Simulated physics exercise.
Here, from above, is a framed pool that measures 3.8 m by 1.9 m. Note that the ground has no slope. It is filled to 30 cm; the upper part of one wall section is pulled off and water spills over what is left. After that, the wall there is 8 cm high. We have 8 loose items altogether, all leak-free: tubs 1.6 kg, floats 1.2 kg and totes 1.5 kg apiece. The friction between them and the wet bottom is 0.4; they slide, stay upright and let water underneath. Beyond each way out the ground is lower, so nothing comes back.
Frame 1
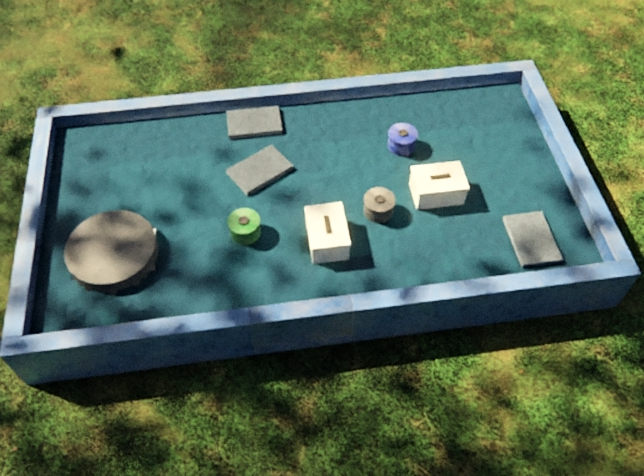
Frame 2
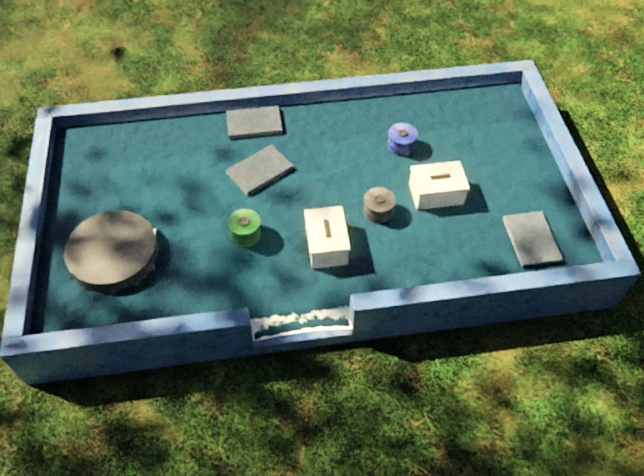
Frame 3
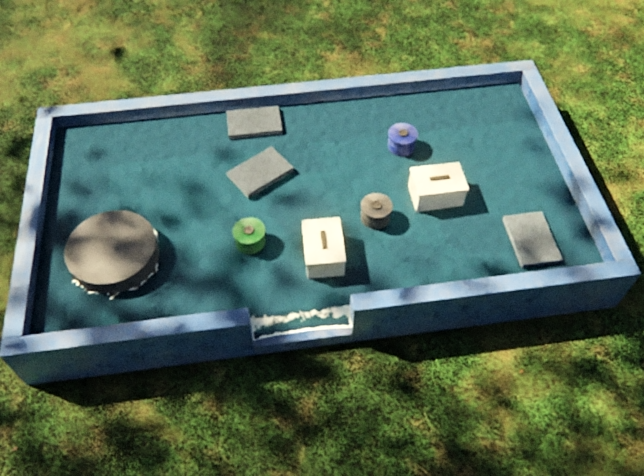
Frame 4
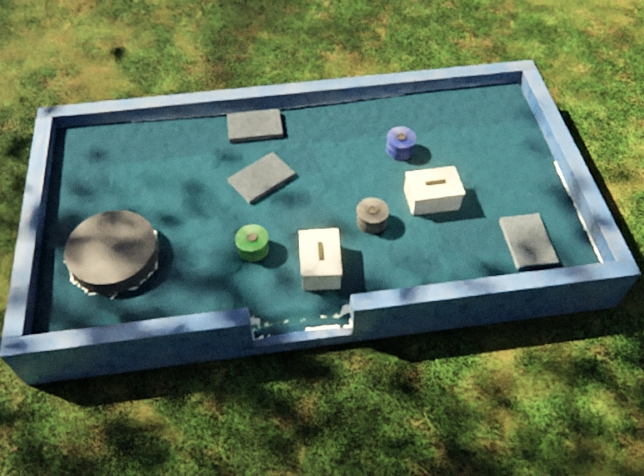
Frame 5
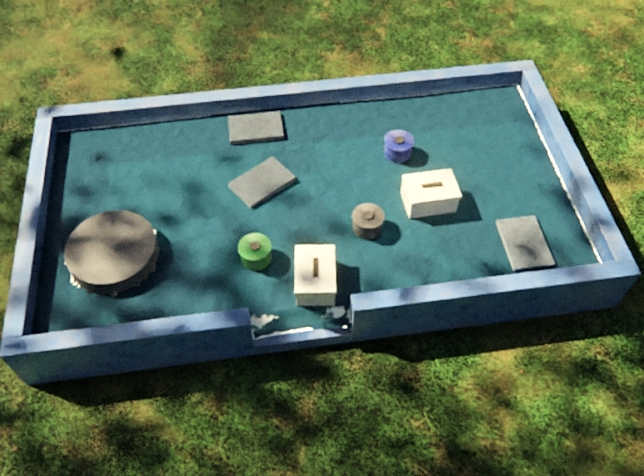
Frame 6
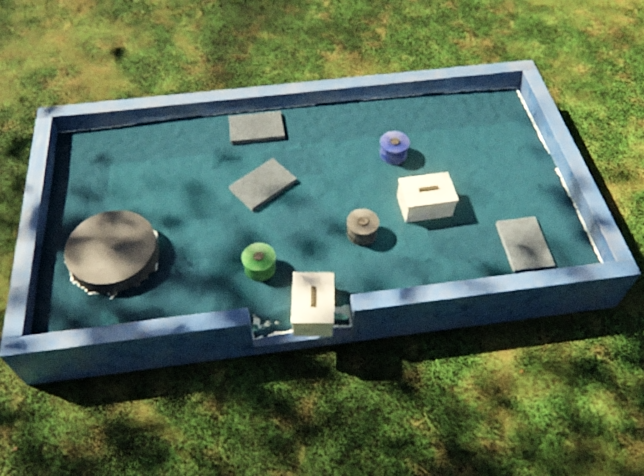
At the start, round tubs, white boxes and grey slabs sit still in a blue-framed pool on grass. The upper part of the near wall opens and water spills through, then the nearest white box slides into the gap while the green tub and others drift slightly toward the near side.
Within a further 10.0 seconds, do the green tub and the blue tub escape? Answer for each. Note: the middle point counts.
In that time the green tub escapes, the blue tub stays in.
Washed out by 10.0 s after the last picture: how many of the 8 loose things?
My tally comes to 4.
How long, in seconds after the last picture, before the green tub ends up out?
Exit time: About 1.5 s.
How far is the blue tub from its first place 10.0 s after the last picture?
Roughly 50 centimetres.
Then, 0.8 s after the last picture the green tub is near (268, 281), 0.5 m from its start, afloat; the blue tub is near (395, 144), 0.1 m from its start, afloat; 1 of 8 are out; 7 afloat.
Then, 3.4 s after the last picture the green tub has gone out; the blue tub is near (388, 155), 0.2 m from its start, afloat; 3 of 8 are out; 5 afloat.
Then, 6.0 s after the last picture the green tub has gone out; the blue tub is near (378, 167), 0.3 m from its start, afloat; 3 of 8 are out; 5 afloat.
Then, 10.0 s after the last picture the green tub has gone out; the blue tub is near (367, 183), 0.5 m from its start, afloat; 4 of 8 are out; 4 afloat.
